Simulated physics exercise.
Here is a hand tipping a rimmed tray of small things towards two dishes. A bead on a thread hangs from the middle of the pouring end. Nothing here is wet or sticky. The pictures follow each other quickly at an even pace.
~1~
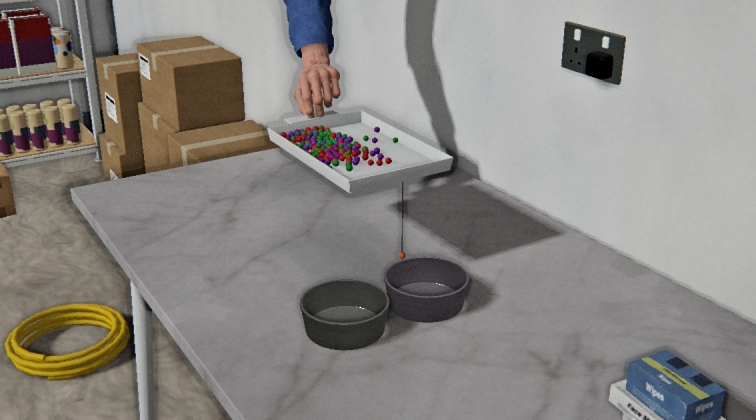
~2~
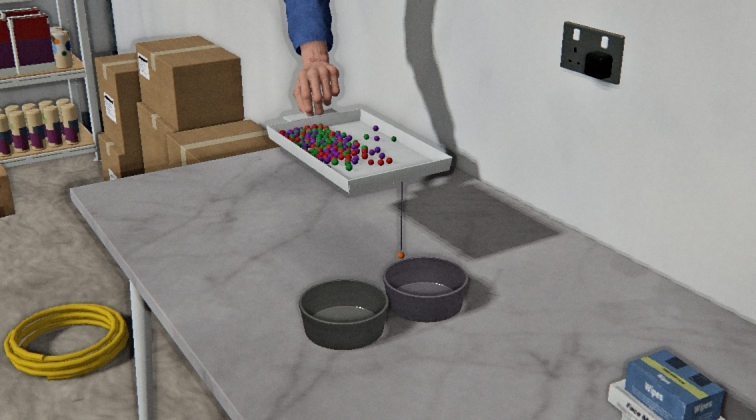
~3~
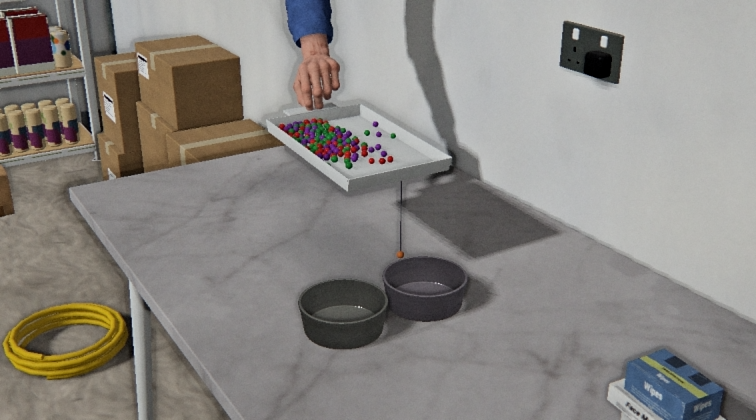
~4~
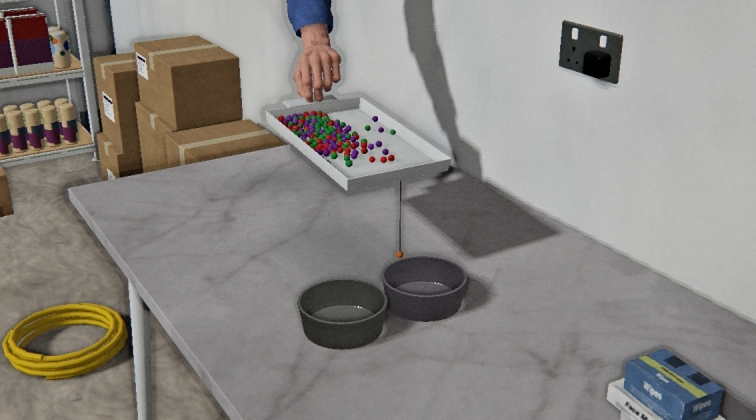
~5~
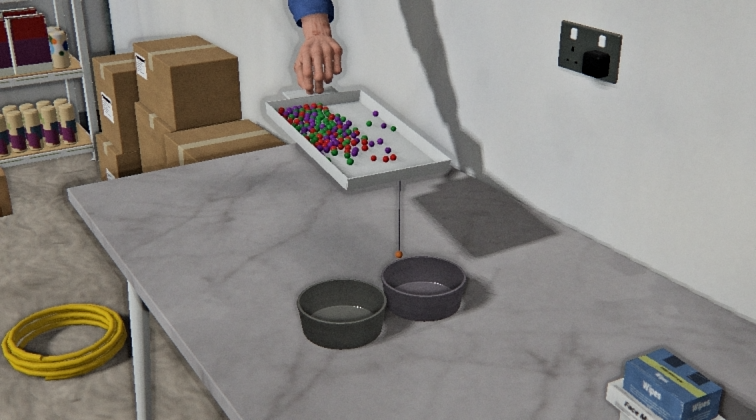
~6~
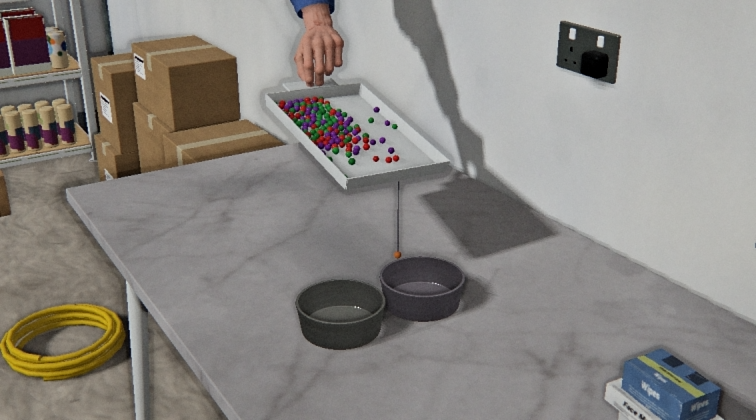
In a storage room with stacked boxes, a hand holds a white tray of colourful beads level above a marble-patterned table with two dark bowls. The hand then gradually raises the back of the tray, tilting it slightly towards its right front corner, and the beads begin shifting a little.
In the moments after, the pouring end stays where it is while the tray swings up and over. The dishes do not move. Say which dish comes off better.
The right dish gets more.
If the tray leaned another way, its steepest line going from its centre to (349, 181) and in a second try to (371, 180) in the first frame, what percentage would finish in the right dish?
The first gives 0 %, the second 10 %.
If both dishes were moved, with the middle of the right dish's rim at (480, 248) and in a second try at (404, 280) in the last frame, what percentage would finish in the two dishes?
Near 60 % and 40 %.
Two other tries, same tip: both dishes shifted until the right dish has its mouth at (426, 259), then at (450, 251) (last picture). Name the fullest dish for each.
At the first place the right one, at the second the right dish.
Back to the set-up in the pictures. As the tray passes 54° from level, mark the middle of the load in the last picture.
Around (402, 160).
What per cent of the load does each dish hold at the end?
For the left dish some 0 %, for the right dish some 50 %.
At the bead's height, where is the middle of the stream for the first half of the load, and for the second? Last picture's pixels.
Early half (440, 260), late half (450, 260).
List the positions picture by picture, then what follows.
In the first frame, corners of the pouring end at (350, 180) and (450, 157), level; middle of the load at (324, 144), round plastic beads; left dish at (367, 332); right dish at (450, 305); bead on its thread at (402, 255).
In the second frame, corners of the pouring end at (349, 179) and (449, 157), level; middle of the load at (323, 143).
In the third frame, corners of the pouring end at (349, 179) and (449, 157), tipped barely, lowest at the right corner; middle of the load at (323, 138), a small part on the move.
In the fourth frame, corners of the pouring end at (349, 178) and (449, 158), tipped a little, lowest at the right corner; middle of the load at (322, 133), a small part on the move.
In the fifth frame, corners of the pouring end at (349, 178) and (449, 159), tipped a little, lowest at the right corner; middle of the load at (323, 127), a small part on the move.
In the sixth frame, corners of the pouring end at (348, 178) and (448, 160), tipped a little, lowest at the right corner; middle of the load at (324, 123), most on the move; left dish at (363, 331); right dish at (446, 304).
Soon after the last picture, tray tipped steeply; nearly all on the tray; a stray few in the right dish; a stray few in the air.
A little later, tray tipped right over; most on the tray; a stray few in the right dish; a small part outside both; about a quarter in the air.
Later still, tray tipped past a quarter turn; about half in the right dish; about half outside both.
By the end, tray tipped past a quarter turn; none in the left dish; about half in the right dish; about half outside both.
